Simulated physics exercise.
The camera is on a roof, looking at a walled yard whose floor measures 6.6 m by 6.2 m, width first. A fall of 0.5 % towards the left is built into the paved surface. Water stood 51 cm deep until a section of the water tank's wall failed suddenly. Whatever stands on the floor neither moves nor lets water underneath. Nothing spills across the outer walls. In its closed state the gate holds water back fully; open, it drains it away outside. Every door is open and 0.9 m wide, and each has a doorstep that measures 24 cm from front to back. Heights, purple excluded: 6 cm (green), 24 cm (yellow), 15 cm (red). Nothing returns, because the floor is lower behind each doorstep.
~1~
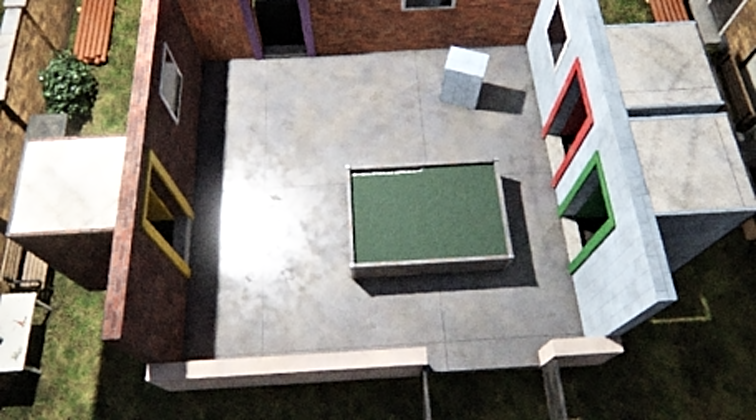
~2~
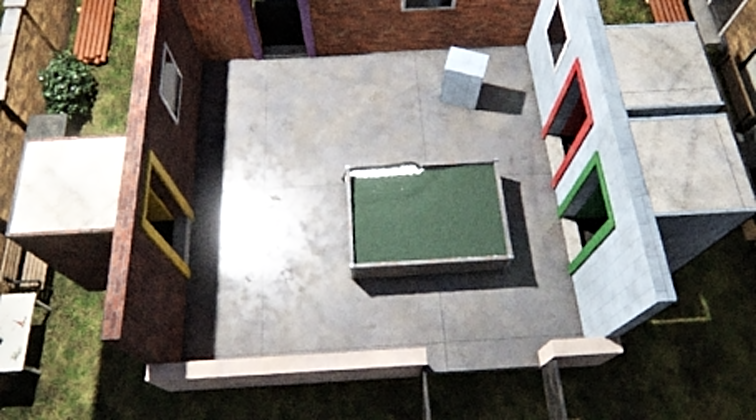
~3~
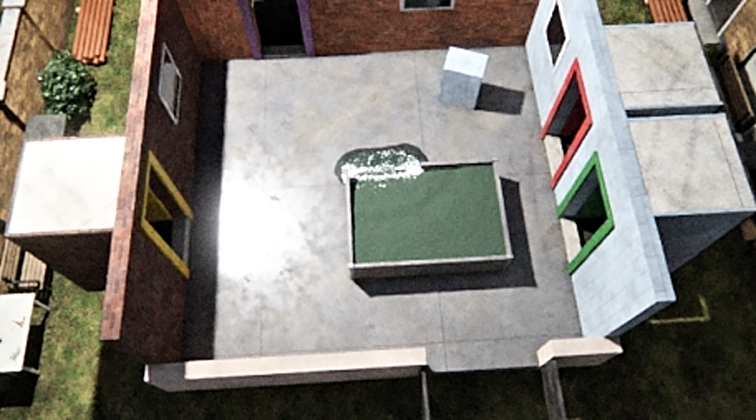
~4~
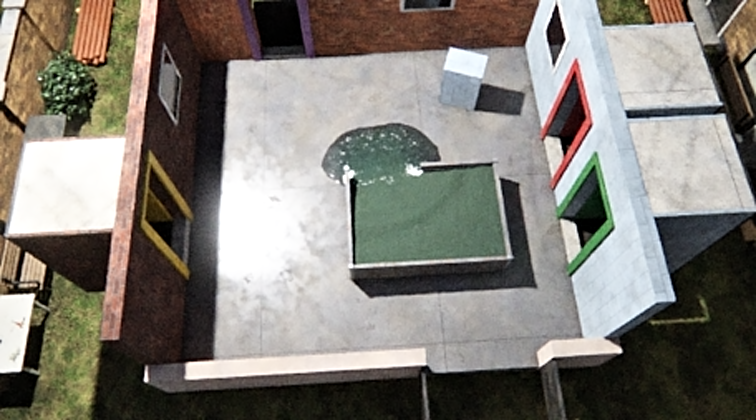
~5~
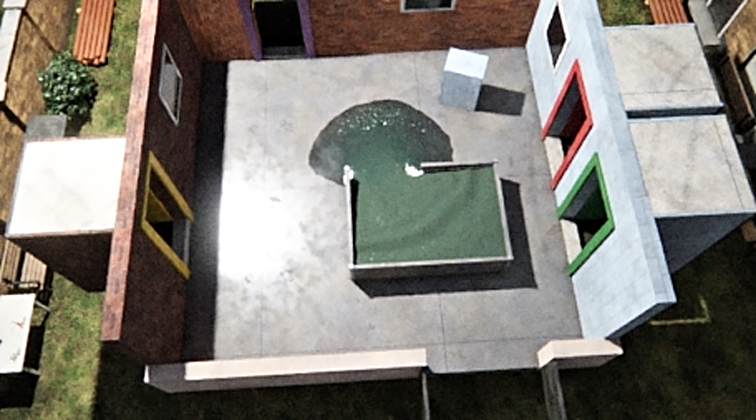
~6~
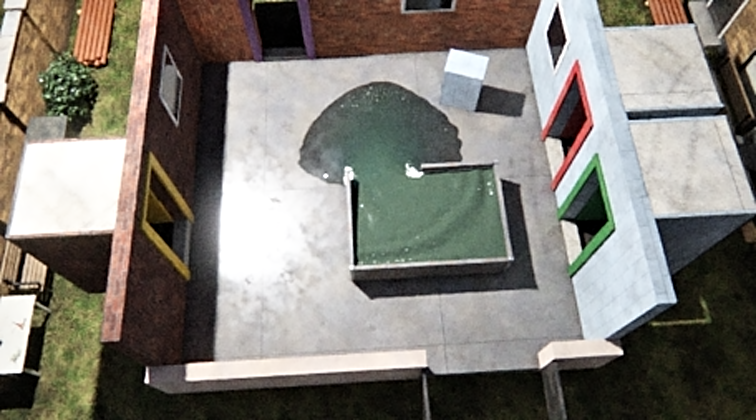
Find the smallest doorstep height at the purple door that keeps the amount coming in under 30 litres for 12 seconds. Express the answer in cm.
The smallest height is roughly 12 cm.
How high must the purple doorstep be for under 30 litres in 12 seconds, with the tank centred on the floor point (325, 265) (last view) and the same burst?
In that case about 16 cm.
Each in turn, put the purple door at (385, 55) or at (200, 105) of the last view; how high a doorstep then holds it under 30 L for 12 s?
First place around 18 cm, second around 14.5 cm.
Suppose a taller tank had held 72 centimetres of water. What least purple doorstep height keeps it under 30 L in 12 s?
Around 19 cm high.
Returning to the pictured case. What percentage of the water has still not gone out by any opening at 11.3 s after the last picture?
Close to 92 in a hundred.
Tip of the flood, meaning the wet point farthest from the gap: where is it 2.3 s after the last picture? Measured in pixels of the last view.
Close to pixel (204, 66).
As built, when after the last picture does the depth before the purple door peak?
Around 1.6 s, give or take.
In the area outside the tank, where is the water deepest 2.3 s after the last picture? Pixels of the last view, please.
Near (212, 66).
Then, 0.7 s after the last picture water covers 25 % of the floor, deepest (28 cm) near (361, 176); it has not reached the purple door.
Then, 2.3 s after the last picture water covers 35 % of the floor, deepest (30 cm) near (212, 66); 15 cm at the purple door, 43 litres in over its 7 cm doorstep.
Then, 11.3 s after the last picture water covers 100 % of the floor, deepest (9 cm) near (181, 374); 7 cm at the purple door, 109 litres in over its 7 cm doorstep.
At the purple door as built, the water peaked near 17 cm, 1.5 s after the last picture.
With a doorstep of 11 cm, 40 litres would have come in within the 12 s; with 13 cm, 23 litres. So under 30 litres takes about 12 cm.
